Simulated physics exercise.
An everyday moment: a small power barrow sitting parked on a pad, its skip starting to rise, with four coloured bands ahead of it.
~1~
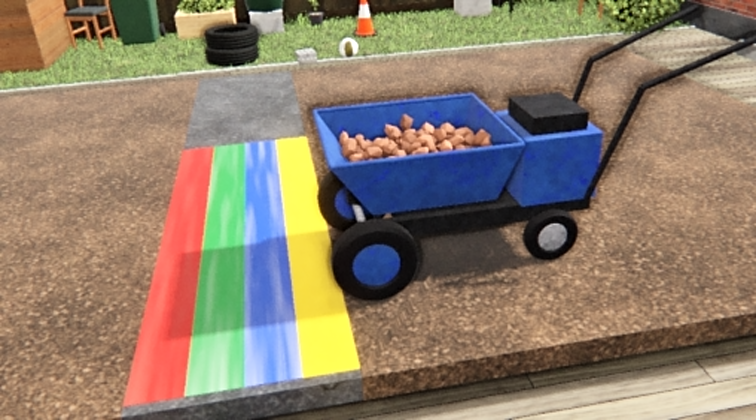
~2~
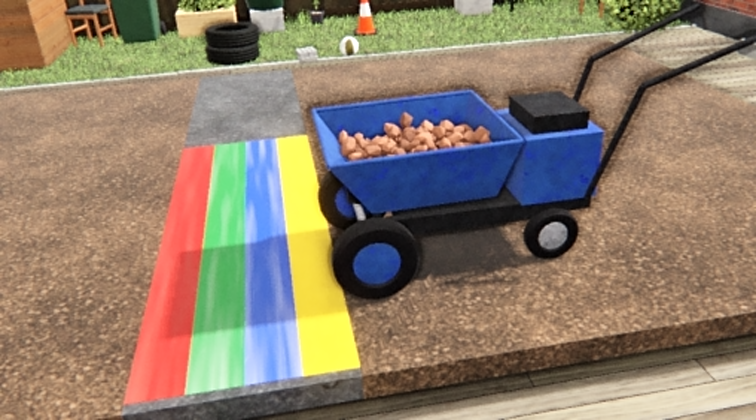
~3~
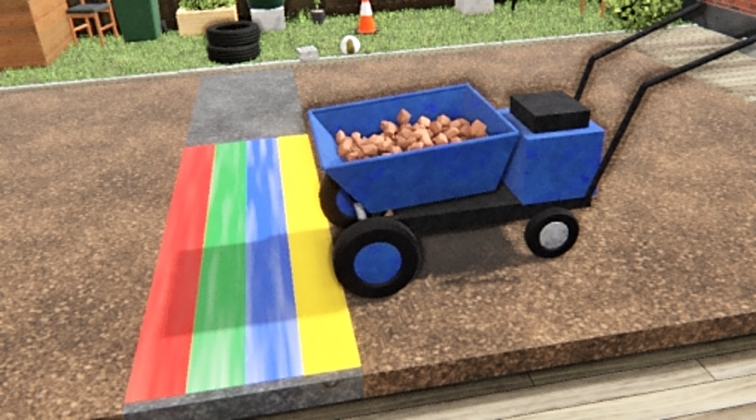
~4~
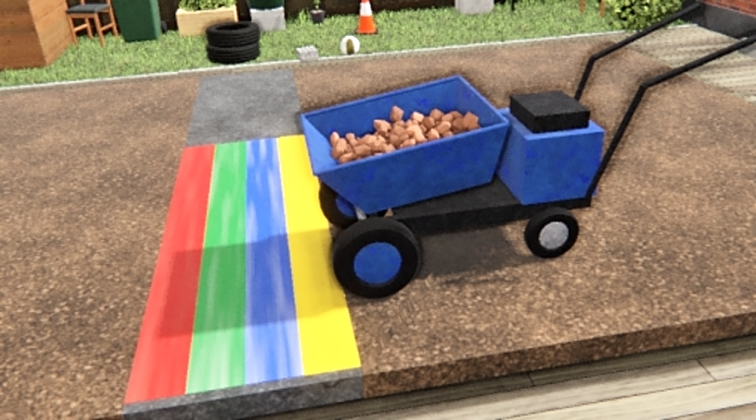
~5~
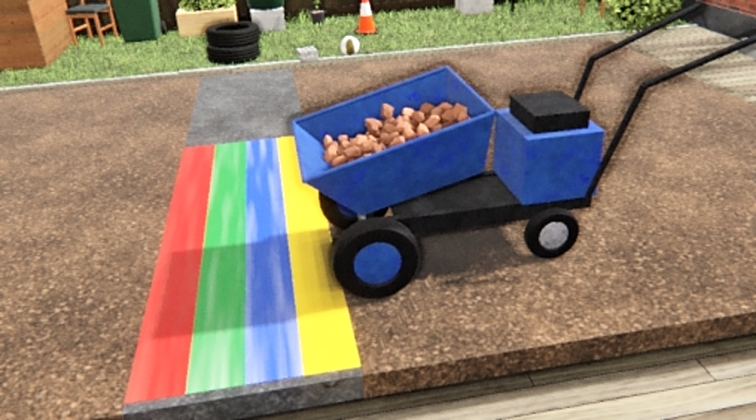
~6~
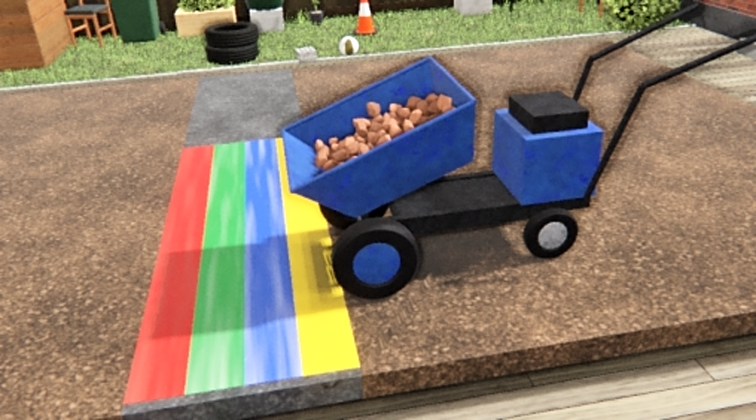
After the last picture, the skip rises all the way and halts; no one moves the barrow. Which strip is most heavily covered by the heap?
The green strip.
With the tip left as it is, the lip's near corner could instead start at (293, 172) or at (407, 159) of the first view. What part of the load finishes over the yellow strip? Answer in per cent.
Roughly 0 per cent at the first spot and 40 per cent at the second.
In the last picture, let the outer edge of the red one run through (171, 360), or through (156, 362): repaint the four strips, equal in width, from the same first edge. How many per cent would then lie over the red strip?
The first comes to 30 per cent and the second to 20 per cent.
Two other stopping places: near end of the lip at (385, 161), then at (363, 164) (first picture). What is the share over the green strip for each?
Close to 20 in a hundred, and close to 20 in a hundred.
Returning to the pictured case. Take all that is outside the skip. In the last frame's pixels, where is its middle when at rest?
Somewhere around (224, 271) in the last picture.
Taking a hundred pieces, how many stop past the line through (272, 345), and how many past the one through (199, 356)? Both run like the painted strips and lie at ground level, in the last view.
Estimate, first then second: 70 %, 20 %.
Just after the last frame, skip tipped steeply; every one in the skip.
A moment on, skip tipped right over; the larger part in the skip; just a few over the blue strip; about a tenth over the green strip; just a few over the red strip.
Further on, skip tipped right over; roughly a third in the skip; about a tenth over the blue strip; roughly a third over the green strip; about a tenth over the red strip; about a tenth off the paint.
When it is over, skip tipped right over; roughly a quarter in the skip; just a few over the yellow strip; roughly a quarter over the blue strip; roughly a third over the green strip; about a tenth over the red strip; about a tenth off the paint.
